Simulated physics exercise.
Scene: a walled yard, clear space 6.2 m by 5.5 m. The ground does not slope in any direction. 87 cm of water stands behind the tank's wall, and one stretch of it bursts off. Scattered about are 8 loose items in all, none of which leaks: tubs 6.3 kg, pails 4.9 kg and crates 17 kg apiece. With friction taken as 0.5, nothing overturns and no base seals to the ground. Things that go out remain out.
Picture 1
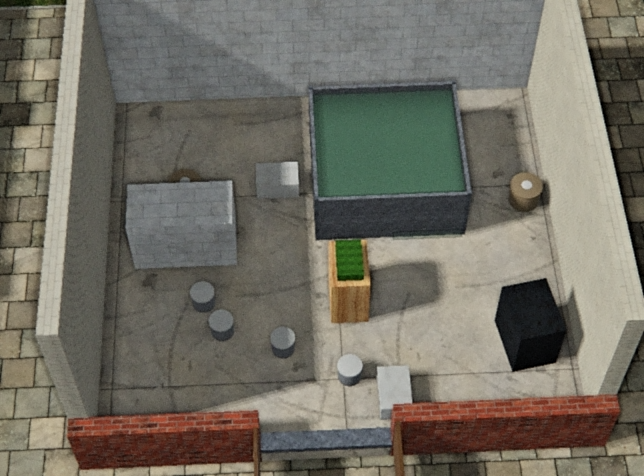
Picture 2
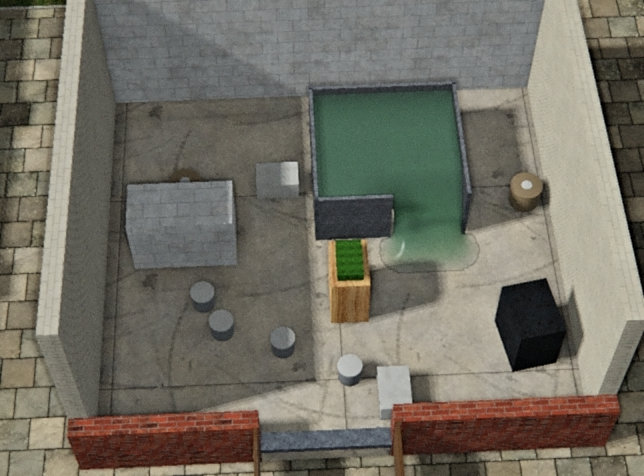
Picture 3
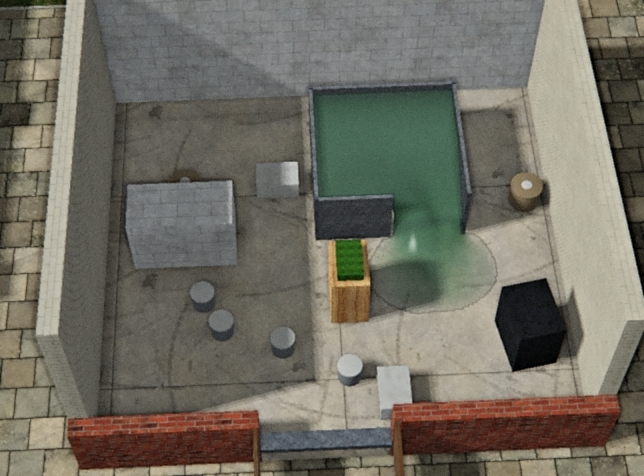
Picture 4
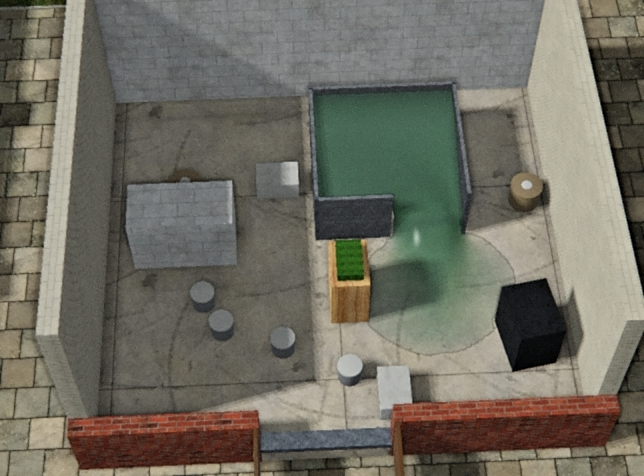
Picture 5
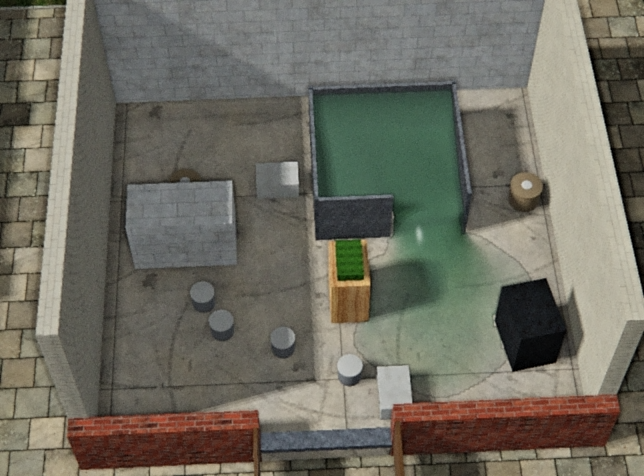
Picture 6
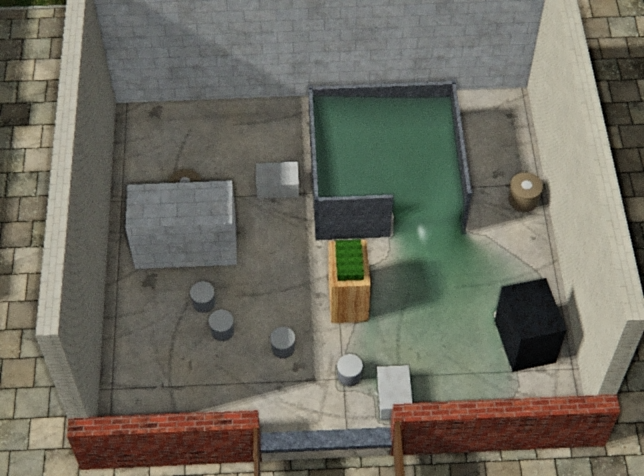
Green water poured out through a gap in the front wall of a raised pool and spread across the yard floor, reaching the black block, while the blocks and gray cylinders stayed put.
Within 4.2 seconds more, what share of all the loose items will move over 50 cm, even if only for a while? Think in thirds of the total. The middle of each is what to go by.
The fraction lands in the middle third.
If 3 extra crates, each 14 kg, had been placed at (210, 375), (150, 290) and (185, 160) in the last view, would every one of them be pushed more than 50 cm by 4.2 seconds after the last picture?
First exceeds it, second falls shy, third falls shy.
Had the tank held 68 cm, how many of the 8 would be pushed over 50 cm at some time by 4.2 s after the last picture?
It would come to 3 of them.
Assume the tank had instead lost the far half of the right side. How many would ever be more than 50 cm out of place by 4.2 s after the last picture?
The answer would then be 4.
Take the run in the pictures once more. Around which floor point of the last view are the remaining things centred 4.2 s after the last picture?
Centre of the remaining things: Roughly (238, 242).
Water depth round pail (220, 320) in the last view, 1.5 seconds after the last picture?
Roughly 0 cm.
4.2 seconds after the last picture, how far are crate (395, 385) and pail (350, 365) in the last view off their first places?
Note, listed in order: Gone out, 300 cm.
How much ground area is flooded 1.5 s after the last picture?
I'd estimate close to 15 m2.
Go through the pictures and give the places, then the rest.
The first picture shows a tub at (527, 185), on the bottom; a pail at (202, 292), on the bottom; 3.8 m2 under water; 0 of 8 have shifted.
The second picture shows a tub at (527, 185), on the bottom; a pail at (202, 292) rests on the ground; water covers 4.5 m2; 0 of 8 have shifted.
The third picture shows a tub at (527, 185), on the bottom; a pail at (202, 292) rests on the ground; 5.6 m2 under water; 0 of 8 have shifted.
The fourth picture shows a tub at (527, 185), on the bottom; a pail at (202, 292) rests on the ground; 6.9 m2 under water; 0 of 8 have shifted.
The fifth picture shows a tub at (527, 185) rests on the ground; a pail at (202, 292), on the bottom; 8.2 m2 under water; 0 of 8 have shifted.
The sixth picture shows a tub at (527, 185) rests on the ground; a pail at (202, 292) rests on the ground; water covers 9.4 m2; 0 of 8 have shifted.
Then, 0.4 s after the last picture 0 of 8 are over 50 cm from their spots; 1 afloat.
Then, 1.5 s after the last picture 2 of 8 are over 50 cm from their spots; 0 afloat.
Then, 2.8 s after the last picture 3 of 8 are over 50 cm from their spots; 1 afloat.
Then, 4.2 s after the last picture 4 of 8 are over 50 cm from their spots, and 4 have been at some point; 1 afloat.
